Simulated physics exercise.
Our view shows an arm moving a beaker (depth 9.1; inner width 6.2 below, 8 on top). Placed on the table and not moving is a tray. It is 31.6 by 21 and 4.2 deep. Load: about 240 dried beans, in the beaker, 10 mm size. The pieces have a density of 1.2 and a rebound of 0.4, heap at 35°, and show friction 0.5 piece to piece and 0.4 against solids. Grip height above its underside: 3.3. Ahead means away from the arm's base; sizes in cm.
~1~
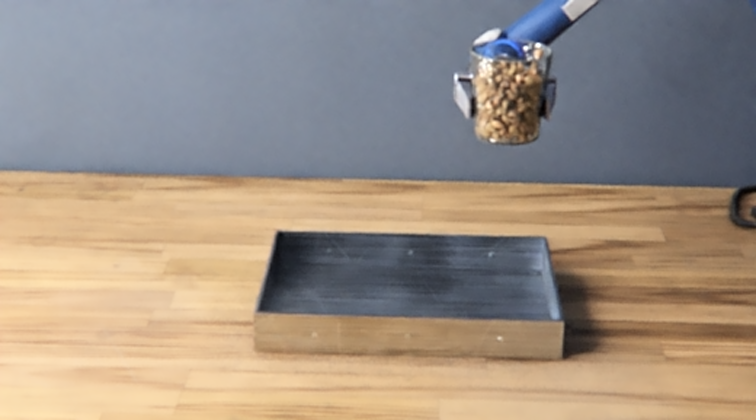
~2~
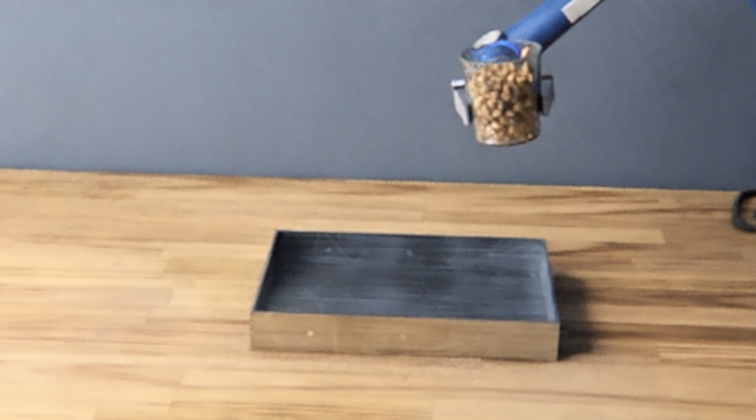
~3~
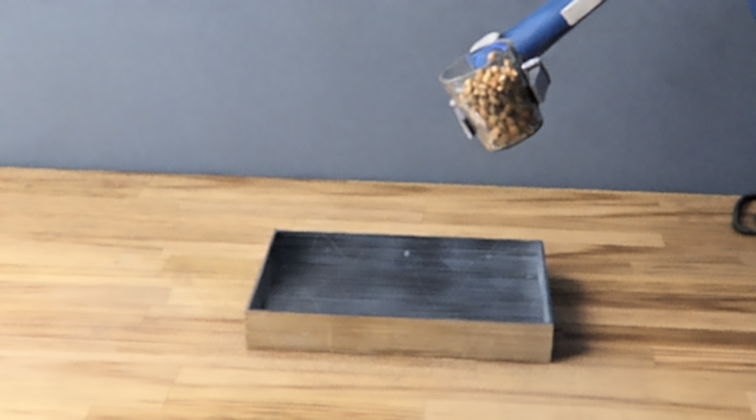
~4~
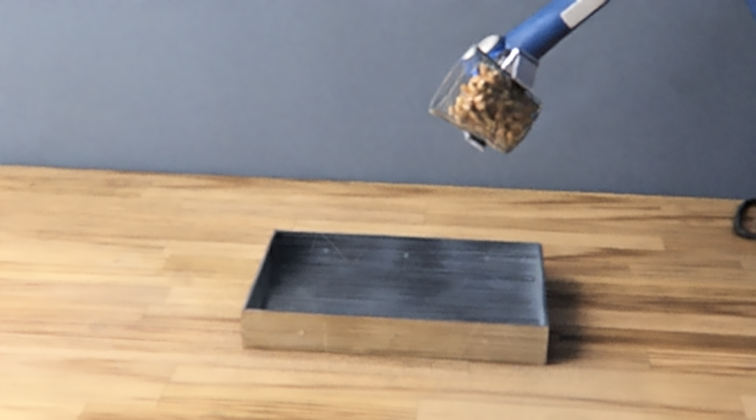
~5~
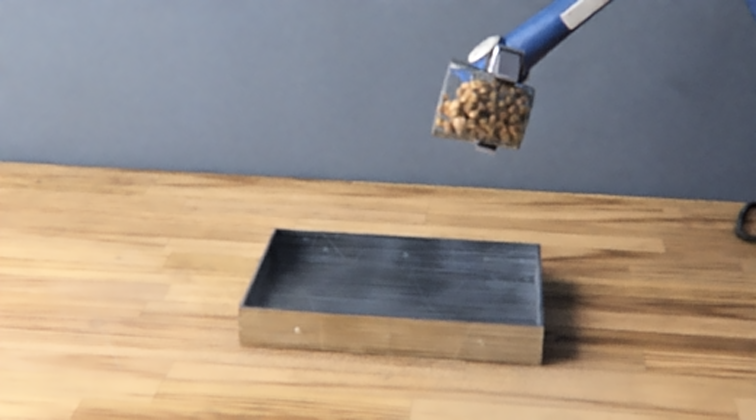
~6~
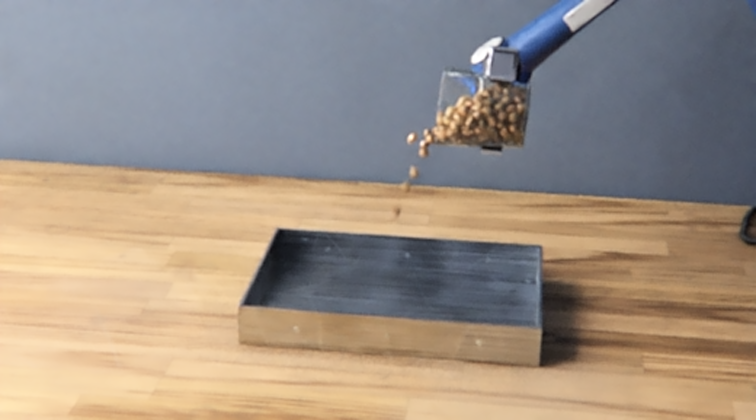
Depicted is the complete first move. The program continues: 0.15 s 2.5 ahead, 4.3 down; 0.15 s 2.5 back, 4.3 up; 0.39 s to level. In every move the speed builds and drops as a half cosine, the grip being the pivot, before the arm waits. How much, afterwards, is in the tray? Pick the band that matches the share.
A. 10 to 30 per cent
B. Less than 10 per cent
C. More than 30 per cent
Answer: A.
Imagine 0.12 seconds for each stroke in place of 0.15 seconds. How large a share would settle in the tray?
In that case around 20 per cent.
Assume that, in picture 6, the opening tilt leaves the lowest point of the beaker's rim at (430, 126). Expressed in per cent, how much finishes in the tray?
Around 5 in a hundred.
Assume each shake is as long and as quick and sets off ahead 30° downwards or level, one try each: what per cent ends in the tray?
Roughly 45 per cent, then 65 per cent.
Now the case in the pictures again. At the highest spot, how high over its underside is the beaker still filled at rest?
8.0 cm.
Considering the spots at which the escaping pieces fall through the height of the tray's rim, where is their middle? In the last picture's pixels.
Their middle sits near (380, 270).
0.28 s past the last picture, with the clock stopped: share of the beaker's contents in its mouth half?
About 45 per cent.
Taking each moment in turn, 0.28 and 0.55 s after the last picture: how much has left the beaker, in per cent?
At the first moment 10 per cent, at the second 15 per cent.
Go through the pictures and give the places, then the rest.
In the first picture, beaker middle at (509, 94), level; upper third of the load around (512, 82), from x 480 to 540, top at y 55; 245 in the beaker.
In the second picture, beaker middle at (504, 96), tilted 8° forward; upper third of the load around (507, 84), from x 475 to 535, top at y 50.
In the third picture, beaker middle at (496, 99), tilted 30° forward; upper third of the load around (501, 87), from x 465 to 535, top at y 55.
In the fourth picture, beaker middle at (489, 104), tilted 56° forward; upper third of the load around (493, 91), from x 455 to 535, top at y 70.
In the fifth picture, beaker middle at (485, 108), tilted 78° forward; upper third of the load around (494, 96), from x 440 to 525, top at y 85.
In the sixth picture, beaker middle at (485, 111), tilted 86° forward; upper third of the load around (500, 101), from x 395 to 525, top at y 85; 241 in the beaker, 4 in flight or on a rim.
Then, 0.28 s after the last picture, tilted 86° forward, highest piece 26 above the table; 218 in the beaker, 12 in the tray, 15 in flight or on a rim.
Then, 0.55 s after the last picture, tilted 24° forward, highest piece 28 above the table; 205 in the beaker, 40 in the tray.
Then, 0.89 s after the last picture, level, highest piece 29 above the table; 205 in the beaker, 40 in the tray.
Then, 1.94 s after the last picture, level, highest piece 29 above the table; 205 in the beaker, 40 in the tray.
Final count, 205 in the beaker, 40 in the tray. That is 16 % in the tray.
